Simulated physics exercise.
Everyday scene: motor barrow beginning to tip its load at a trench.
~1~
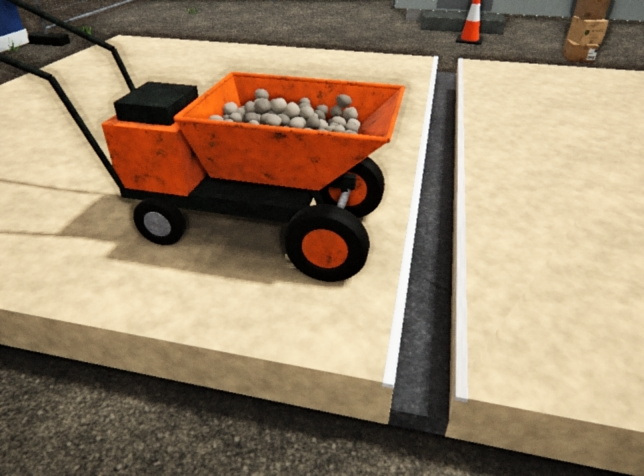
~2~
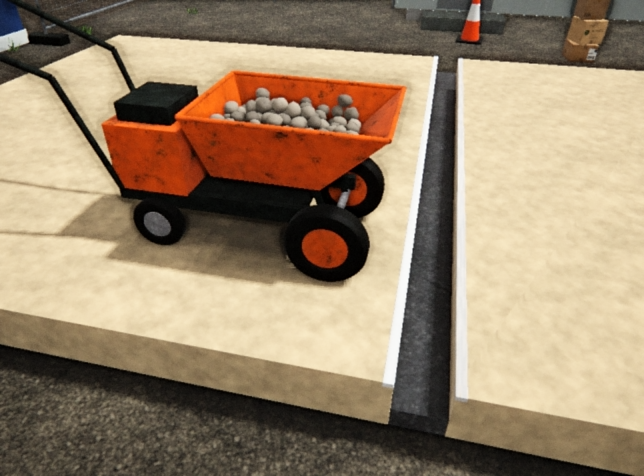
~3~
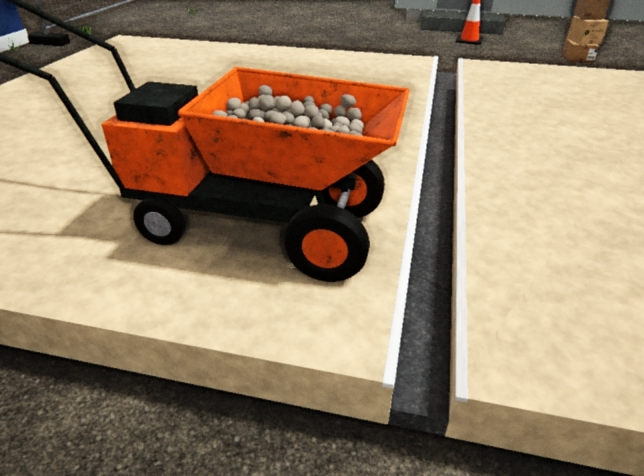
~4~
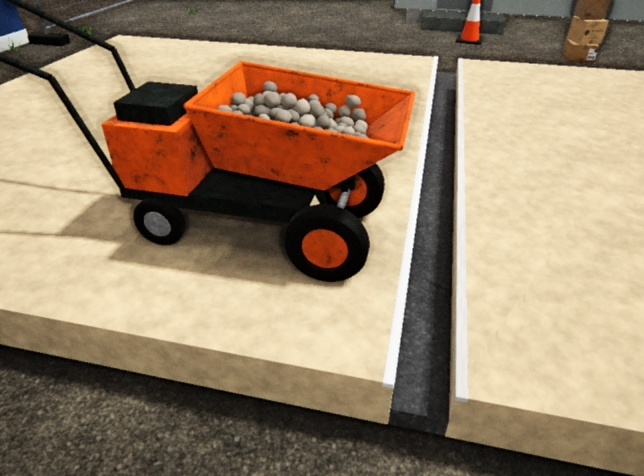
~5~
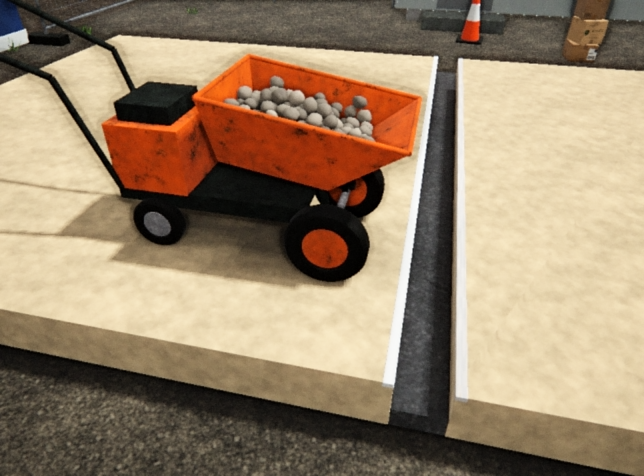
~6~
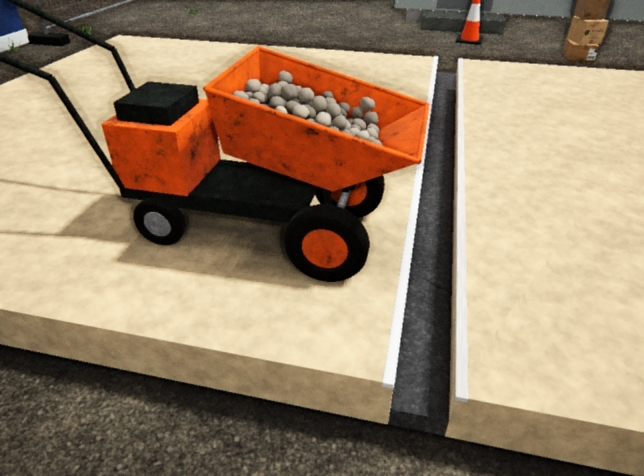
In the video, an orange motor barrow loaded with grey pebbles stands still on a pale surface beside a narrow dark trench, while its skip gradually tilts, the rear rising and the front lip shifting slightly right and down.
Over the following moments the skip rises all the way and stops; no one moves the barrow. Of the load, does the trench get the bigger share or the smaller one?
The smaller one.
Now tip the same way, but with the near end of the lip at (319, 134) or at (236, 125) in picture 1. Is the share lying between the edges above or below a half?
With the lip at the first place the share is beyond one half; at the second place it is short of one half.
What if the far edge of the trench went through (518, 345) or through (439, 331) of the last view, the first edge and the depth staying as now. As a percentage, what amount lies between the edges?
About 90 %, then 0 %.
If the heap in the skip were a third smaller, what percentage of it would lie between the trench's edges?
About 0 per cent.
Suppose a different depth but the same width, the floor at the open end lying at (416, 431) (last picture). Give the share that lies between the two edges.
Some 0 per cent.
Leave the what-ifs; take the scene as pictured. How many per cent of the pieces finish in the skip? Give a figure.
Roughly 15 %.
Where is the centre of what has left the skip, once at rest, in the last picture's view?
Centre at rest, last view: Approx. (505, 262).
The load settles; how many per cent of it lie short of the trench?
0 %.
Soon, skip tipped well over; all in the skip.
A while on, skip tipped steeply; most in the skip; a small part beyond it; a stray few falling.
Towards the end, skip tipped right over; about a quarter in the skip; a stray few in or heaped over the trench; most beyond it.
Finally, skip tipped right over; a small part in the skip; a stray few in or heaped over the trench; most beyond it.
